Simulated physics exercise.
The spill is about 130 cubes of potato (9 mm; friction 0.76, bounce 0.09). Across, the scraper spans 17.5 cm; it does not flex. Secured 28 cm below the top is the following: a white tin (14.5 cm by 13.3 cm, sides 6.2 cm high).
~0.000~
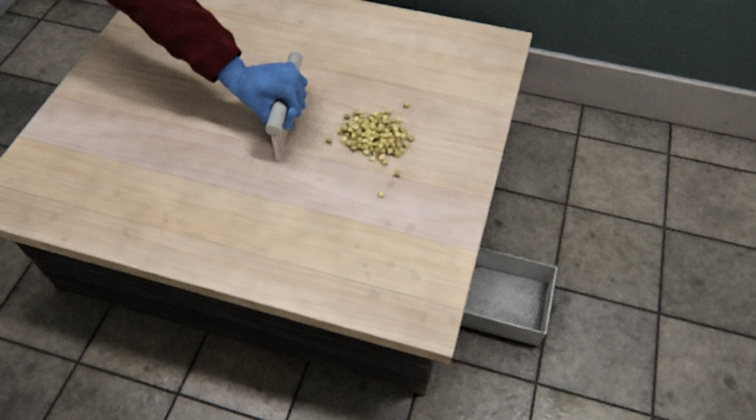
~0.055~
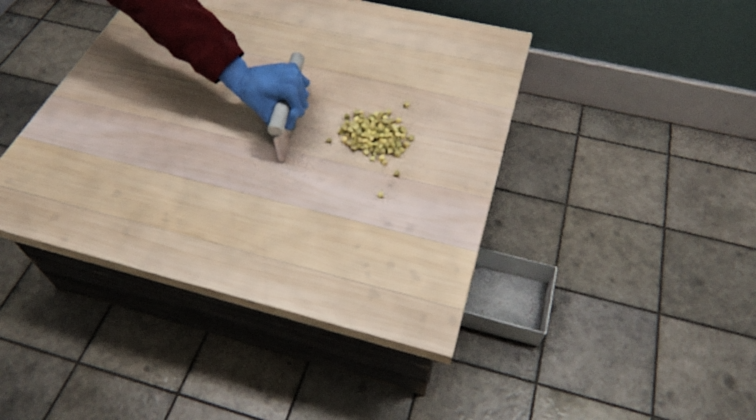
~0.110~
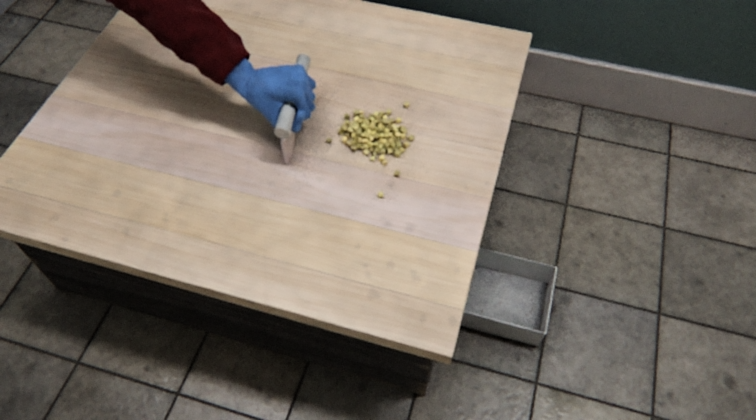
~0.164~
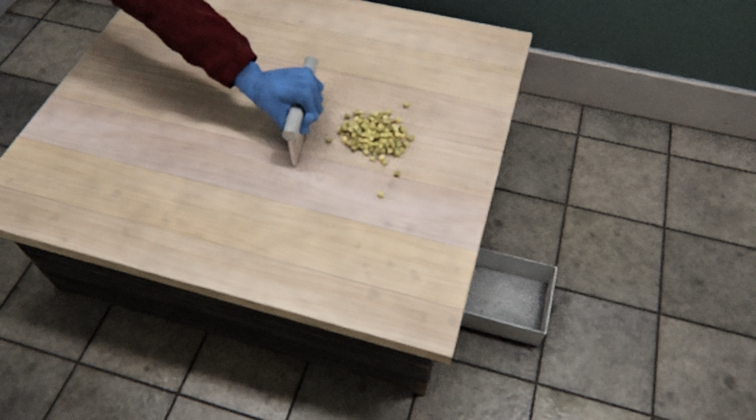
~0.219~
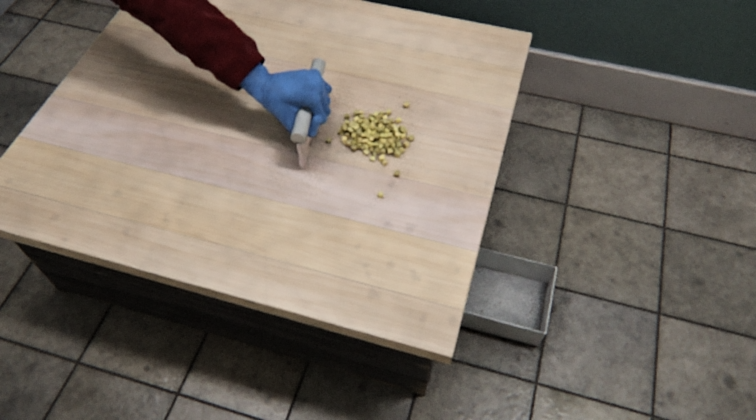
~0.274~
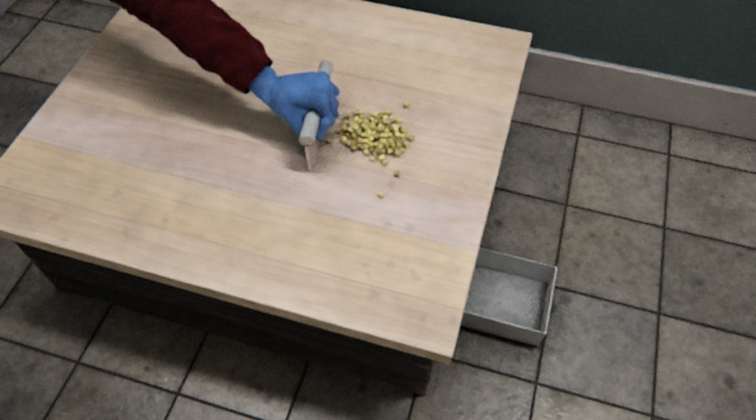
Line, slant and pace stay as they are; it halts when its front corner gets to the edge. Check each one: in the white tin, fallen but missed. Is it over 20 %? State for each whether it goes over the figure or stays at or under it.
White tin: Goes over, missed: Goes over.
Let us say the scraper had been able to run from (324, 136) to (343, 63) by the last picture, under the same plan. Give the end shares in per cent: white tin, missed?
White tin: 0, missed: 50.
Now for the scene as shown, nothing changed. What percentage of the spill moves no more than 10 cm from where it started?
Roughly 15 %.
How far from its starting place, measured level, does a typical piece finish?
That works out to roughly 26 centimetres.
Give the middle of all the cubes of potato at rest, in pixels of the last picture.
Around (484, 247).
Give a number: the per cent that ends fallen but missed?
Estimate: Close to 30 per cent.
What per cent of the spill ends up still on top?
I'd reckon some 40 per cent.
Then, at 0.75 s, scraper 18 cm from its start, spill 13 cm wide; still on top 100 %.
Then, at 1.23 s, scraper 31 cm from its start, spill 15 cm wide; still on top 100 %.
After 1.65 s, scraper 35 cm from its start, spill 18 cm wide; white tin 25 %, off the edge, not caught 35 %, still on top 45 %.
In the end, at 2.9 s, white tin 25 %, fallen but missed 30 %, still on top 40 %.
